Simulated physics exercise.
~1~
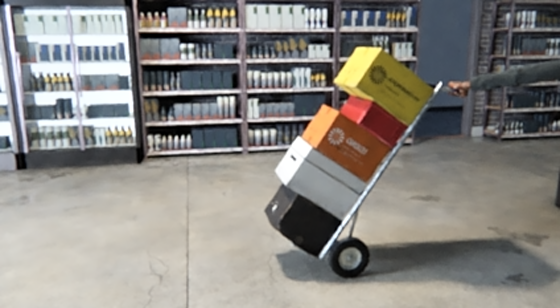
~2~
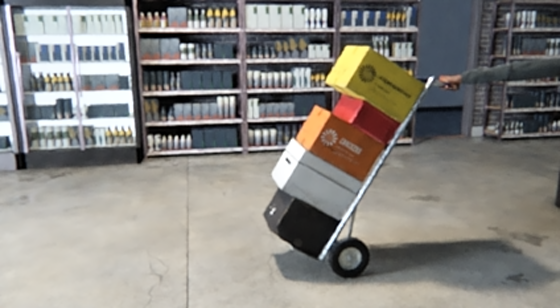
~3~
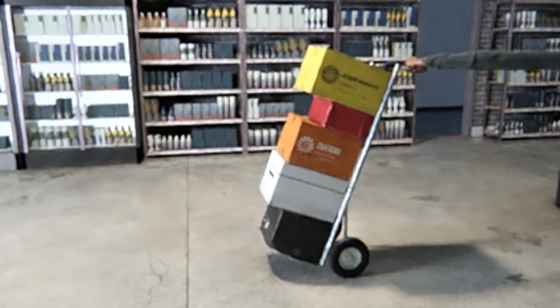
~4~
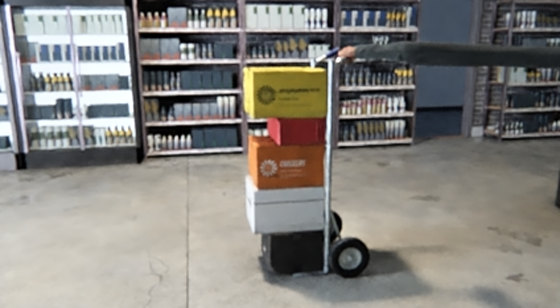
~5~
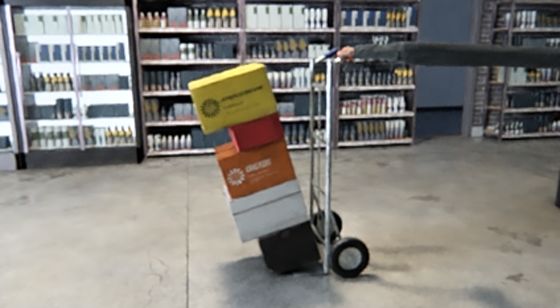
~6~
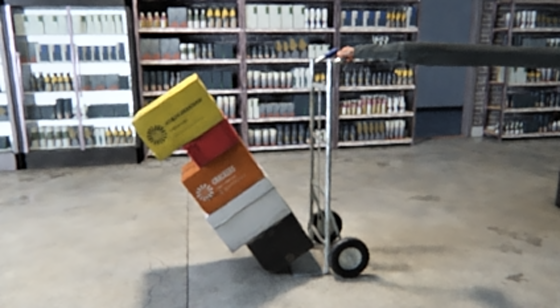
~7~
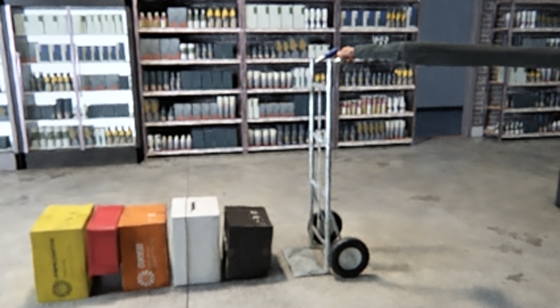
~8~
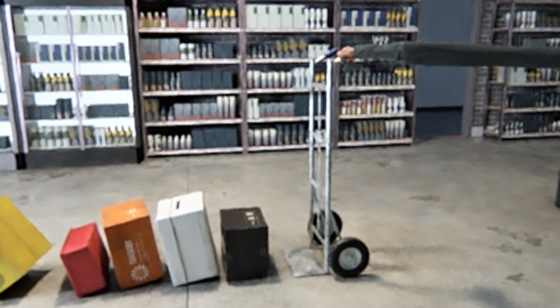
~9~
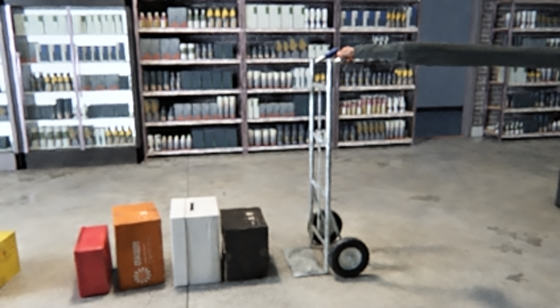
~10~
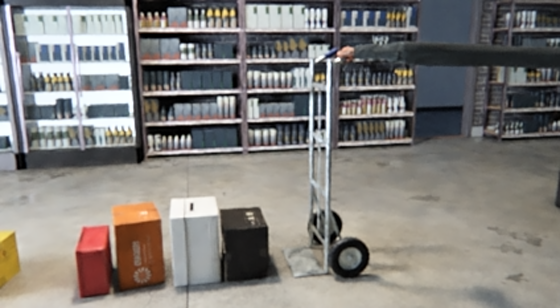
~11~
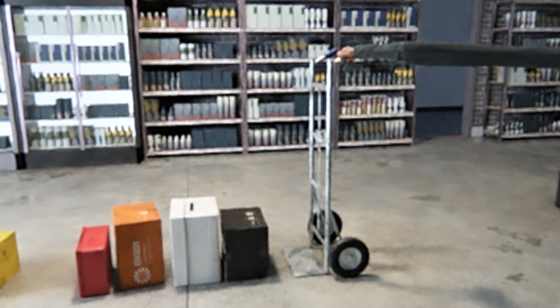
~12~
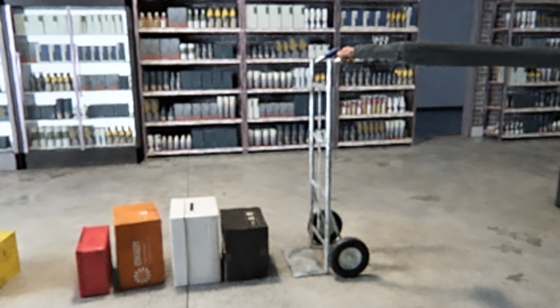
A leaning stack of five closed boxes rides on a silver hand truck in a storeroom, seen from the side by a still camera, with bottle-filled shelves behind. Yellow sits on top, then red, orange, white and black at the bottom. A hand reaching in from the right swings the truck upright. The stack keeps tipping left, pivots off the truck and topples onto the concrete floor in a row. The yellow box tumbles toward the left edge while the others rock and settle. Finally the black box lies tipped over beside the upright truck, still held by the hand.
